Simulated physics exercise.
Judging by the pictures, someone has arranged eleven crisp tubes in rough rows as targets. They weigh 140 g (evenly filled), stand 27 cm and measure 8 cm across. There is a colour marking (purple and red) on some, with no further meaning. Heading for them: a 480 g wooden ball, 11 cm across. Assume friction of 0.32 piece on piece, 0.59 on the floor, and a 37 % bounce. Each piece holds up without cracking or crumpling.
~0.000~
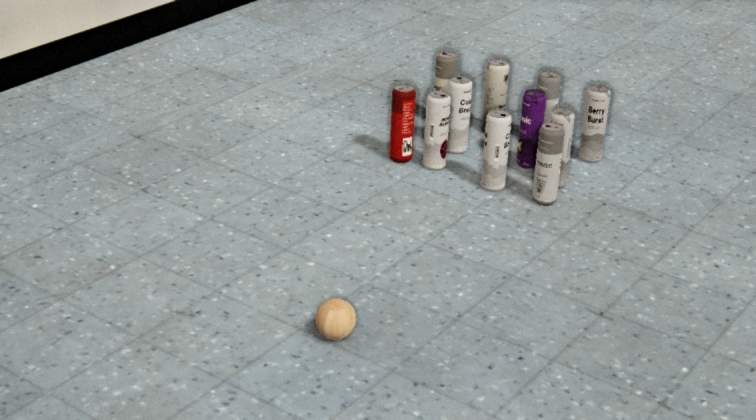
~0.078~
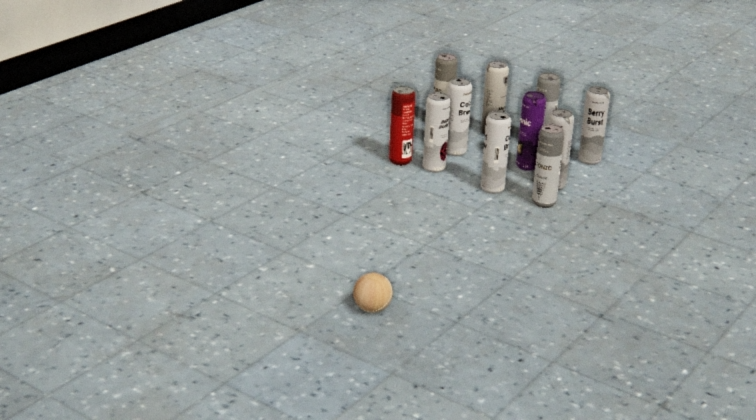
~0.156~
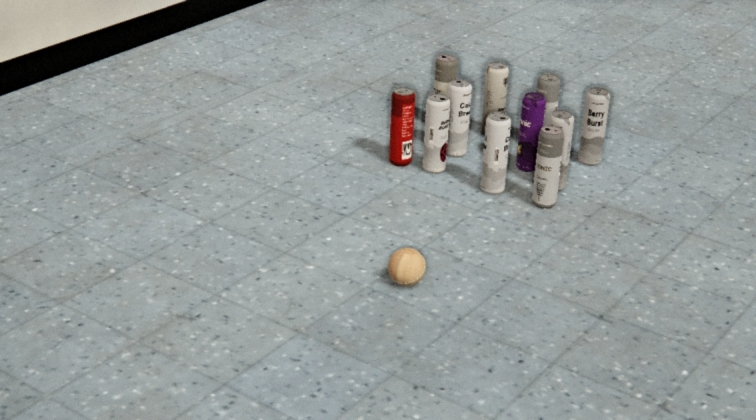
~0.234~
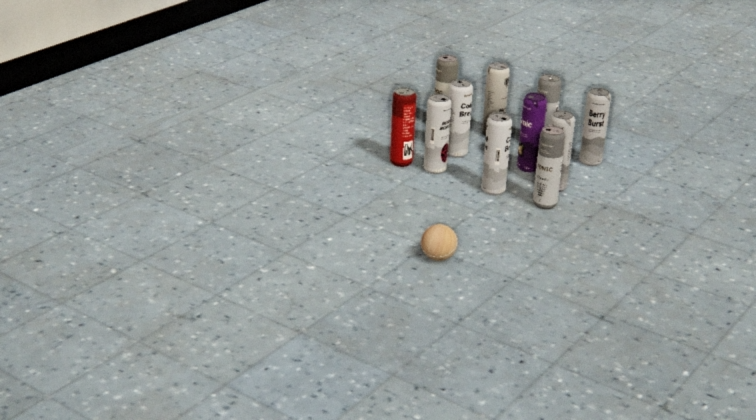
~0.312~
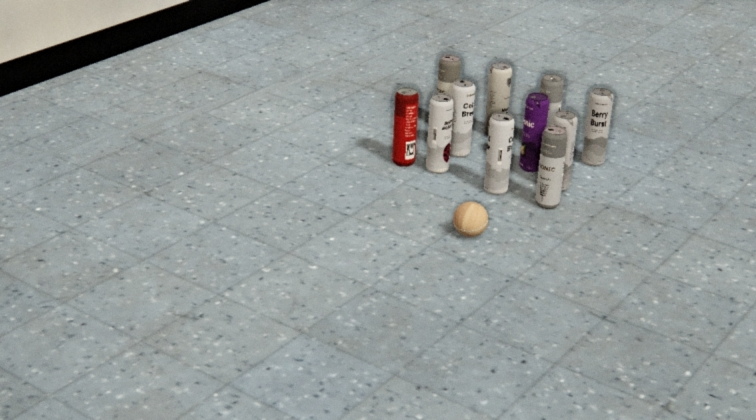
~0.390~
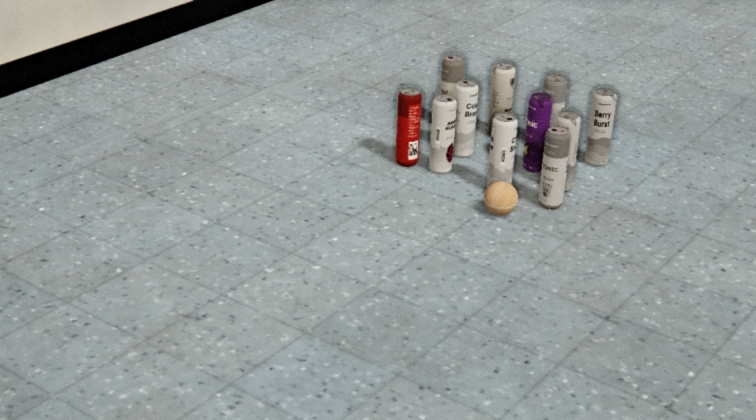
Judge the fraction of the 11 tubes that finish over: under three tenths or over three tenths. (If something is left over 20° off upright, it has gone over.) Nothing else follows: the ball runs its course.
I would say over three tenths of them end over.
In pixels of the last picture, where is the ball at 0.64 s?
I'd put it somewhere around (572, 153).
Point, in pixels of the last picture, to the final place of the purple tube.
Near pixel (478, 138).
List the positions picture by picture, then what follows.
In the first picture (pixels give the middle of a visible side), ball (336, 319) 1.02 m before the front row; red tube (396, 127); purple tube (523, 132); none has stirred.
Ball (373, 293) 85 cm before the front row; purple tube (522, 134), in the second picture.
Ball (407, 267) 67 cm before the front row; purple tube (522, 135), in the third picture.
Ball (439, 242) 49 cm before the front row; red tube (396, 131), in the fourth picture.
Ball (471, 219) 31 cm before the front row; red tube (399, 131), in the fifth picture.
Ball (501, 198) 14 cm before the front row; red tube (402, 131); purple tube (529, 135); none has stirred, in the sixth picture.
After 0.50 s, ball still moving; 1 of the 11 tubes over.
After 0.64 s, ball still moving; 1 of the 11 tubes over; purple tube 5° from how it stood.
After 1.10 s, ball still moving; 3 of the 11 tubes over; purple tube 62° from how it stood.
After 1.68 s, ball still moving; 4 of the 11 tubes over; purple tube lying flat.
In the end (2.6 s), ball rolling away; 5 of the 11 tubes over; purple tube lying flat; red tube unmoved. That is 45 per cent. From the last view, middles, purple tube near (479, 138), red tube near (408, 128).
